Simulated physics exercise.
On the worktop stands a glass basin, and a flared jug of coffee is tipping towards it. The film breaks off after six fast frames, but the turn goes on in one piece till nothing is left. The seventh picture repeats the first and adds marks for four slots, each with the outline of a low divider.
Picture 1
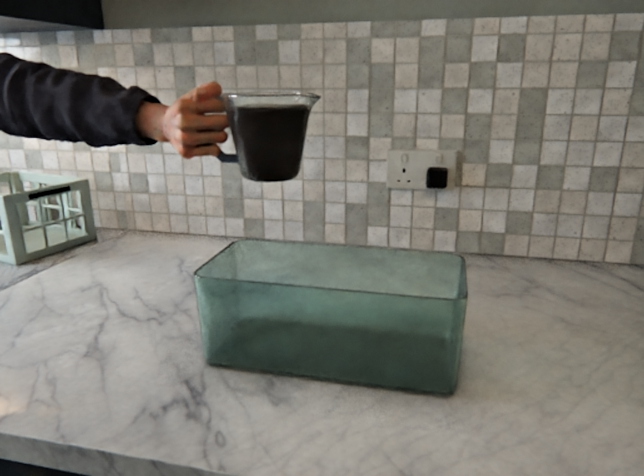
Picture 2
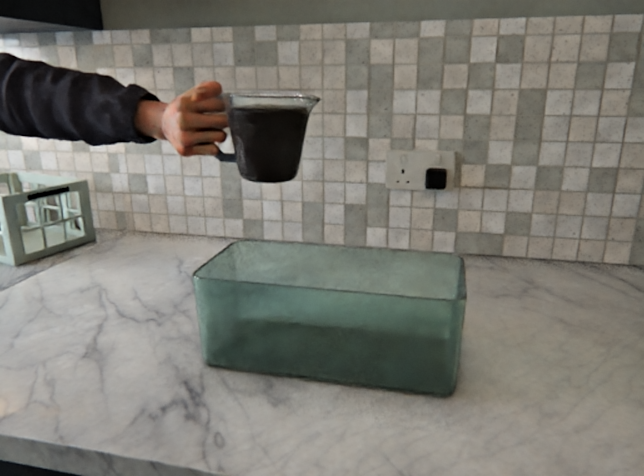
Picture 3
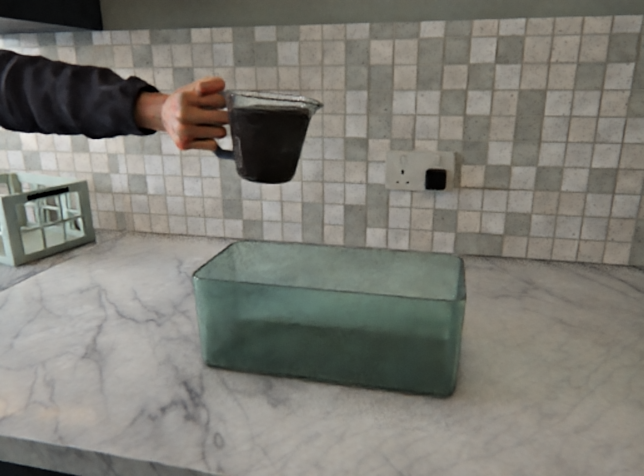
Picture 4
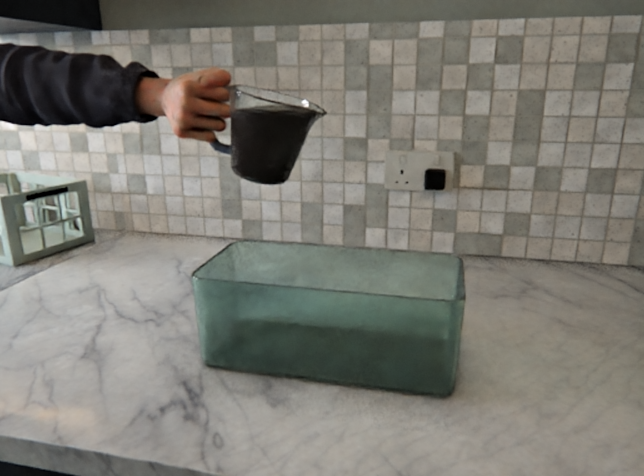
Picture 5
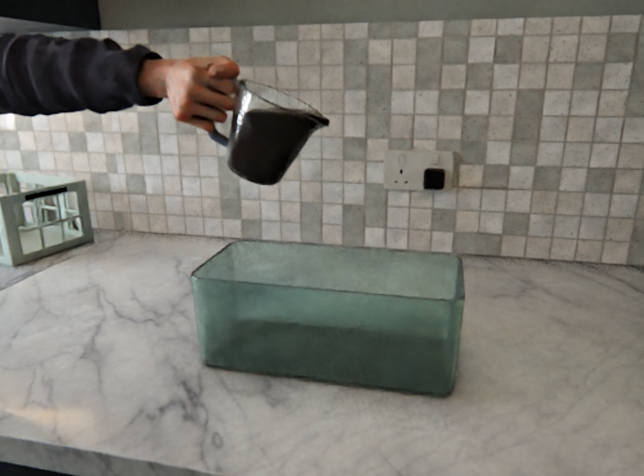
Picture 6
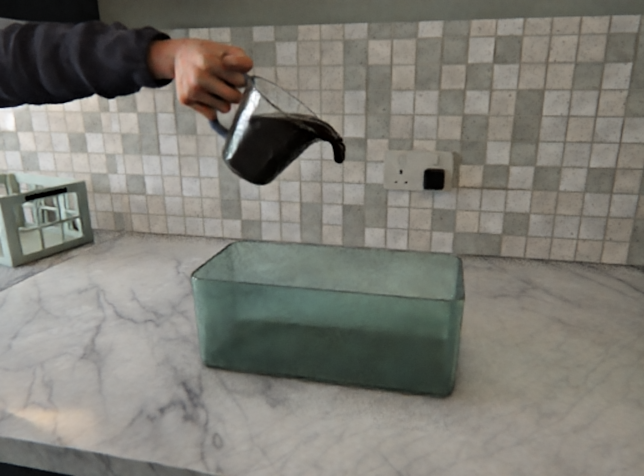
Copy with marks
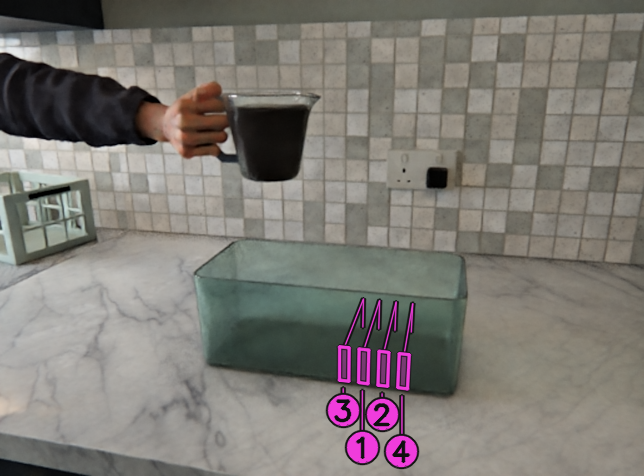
On a marble worktop, a hand tilting a glass jug rightward above a greenish glass basin, dark coffee beginning to leave the lip.
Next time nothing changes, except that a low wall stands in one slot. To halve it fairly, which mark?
Choose 1.
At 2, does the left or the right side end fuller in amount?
More ends on the left.
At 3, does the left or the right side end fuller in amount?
The right side.
On the marked copy, 1 at (362, 390); 2 at (382, 393); 3 at (343, 388); 4 at (401, 395).
With 1, about 49 % ends left of the wall and 49 % right of it.
With 2, about 84 % ends left of the wall and 14 % right of it.
With 3, about 20 % ends left of the wall and 79 % right of it.
With 4, about 92 % ends left of the wall and 5 % right of it; 3 % is lost outside.
